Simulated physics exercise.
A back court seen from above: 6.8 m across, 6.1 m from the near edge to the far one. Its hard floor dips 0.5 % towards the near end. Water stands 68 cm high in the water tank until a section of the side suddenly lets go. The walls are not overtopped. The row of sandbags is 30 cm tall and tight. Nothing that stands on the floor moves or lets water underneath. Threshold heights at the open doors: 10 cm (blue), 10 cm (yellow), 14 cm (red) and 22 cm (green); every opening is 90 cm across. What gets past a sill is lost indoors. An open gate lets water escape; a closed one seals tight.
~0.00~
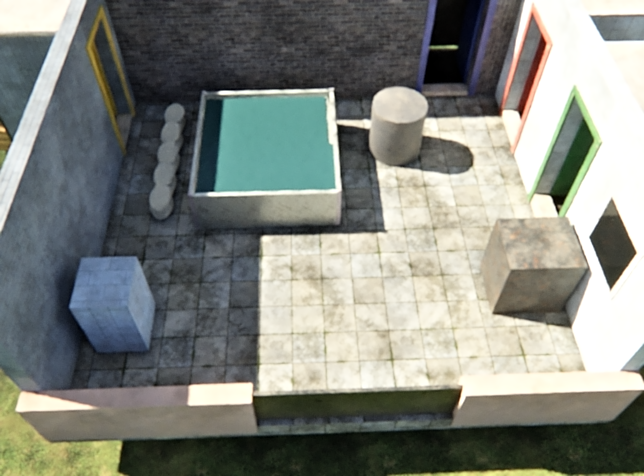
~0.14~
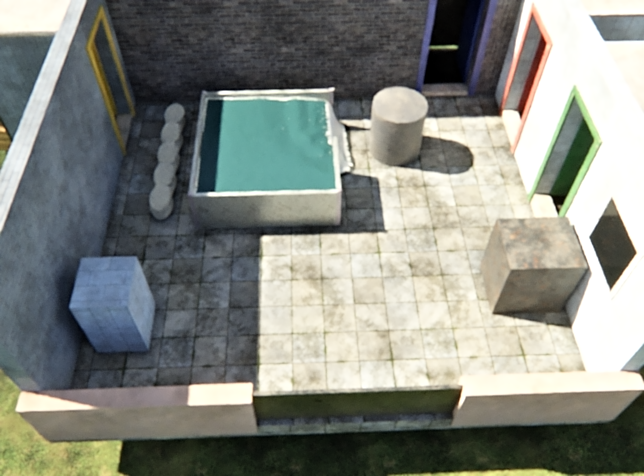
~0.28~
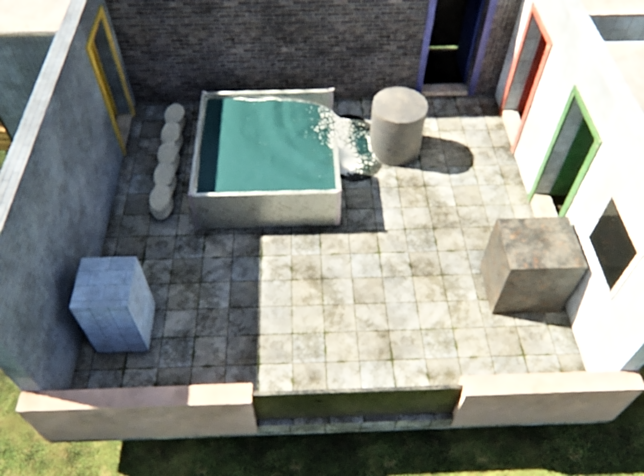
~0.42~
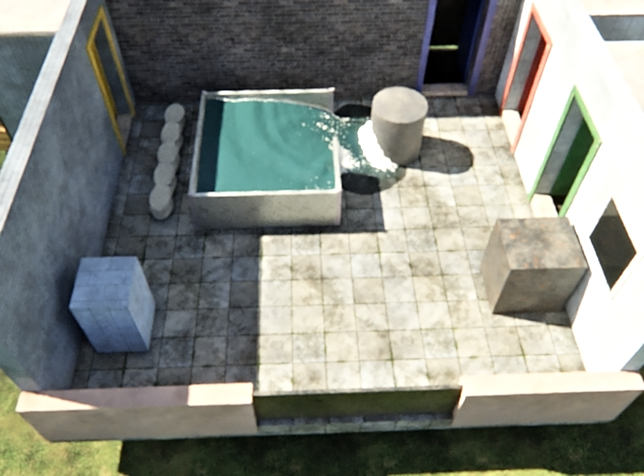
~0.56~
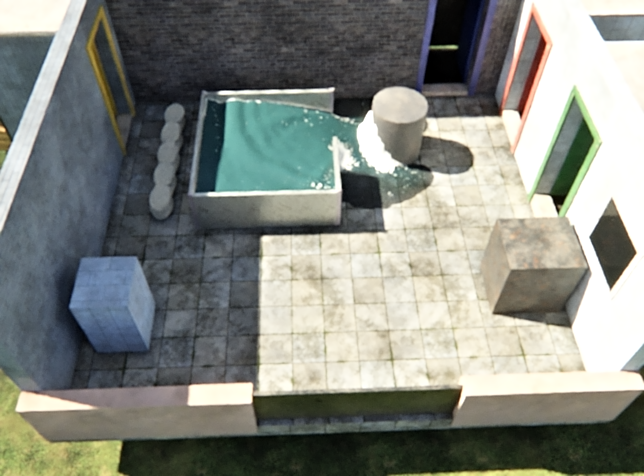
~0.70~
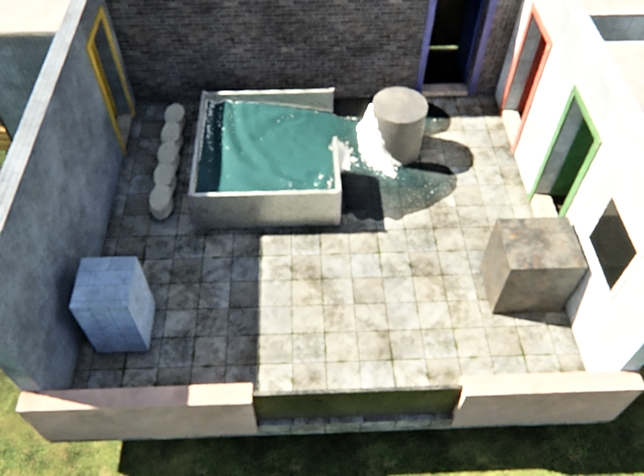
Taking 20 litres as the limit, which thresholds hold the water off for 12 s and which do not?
Within that time: At the blue door it goes over the limit; at the yellow door it does not reach the limit; at the red door it passes the limit; at the green door it stays under the limit.
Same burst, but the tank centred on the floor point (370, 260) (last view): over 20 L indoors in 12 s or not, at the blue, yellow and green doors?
Against that limit: Blue above, yellow not over, green above.
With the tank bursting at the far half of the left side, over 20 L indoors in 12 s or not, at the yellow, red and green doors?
Against that limit: Yellow past it, red not over, green under.
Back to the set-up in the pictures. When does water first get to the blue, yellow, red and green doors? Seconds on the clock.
Blue 0.9 s, yellow 3.8 s, red 1.3 s, green 1.3 s.
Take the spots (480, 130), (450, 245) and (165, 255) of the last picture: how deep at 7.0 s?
In that order: 13, 12 and 2 cm.
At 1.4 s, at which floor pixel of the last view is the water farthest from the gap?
At about (533, 242).
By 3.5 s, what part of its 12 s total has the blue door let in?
About 50 per cent.
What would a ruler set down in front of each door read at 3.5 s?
In cm: Blue 13, yellow 1, red 24, green 16.
After 1.4 s water covers 25 % of the floor and is deepest (55 cm) near (361, 149); blue door 15 cm at the sill, 3 L in, yellow door not reached, red door 3 cm at the sill, 0 L in, green door 7 cm at the sill, 0 L in.
After 2.2 s water covers 45 % of the floor and is deepest (44 cm) near (361, 149); blue door 16 cm at the sill, 15 L in, yellow door not reached, red door 26 cm at the sill, 7 L in, green door 13 cm at the sill, 0 L in.
After 3.5 s water covers 55 % of the floor and is deepest (31 cm) near (361, 149); blue door 13 cm at the sill, 29 L in, yellow door not reached, red door 24 cm at the sill, 77 L in, green door 16 cm at the sill, 0 L in.
After 7.0 s water covers 90 % of the floor and is deepest (20 cm) near (72, 388); blue door 11 cm at the sill, 51 L in, yellow door 6 cm at the sill, 0 L in, red door 14 cm at the sill, 125 L in, green door 15 cm at the sill, 1 L in.
After 12.0 s water covers 95 % of the floor and is deepest (16 cm) near (66, 414); blue door 7 cm at the sill, 59 L in, yellow door 8 cm at the sill, 0 L in, red door 8 cm at the sill, 126 L in, green door 11 cm at the sill, 1 L in.
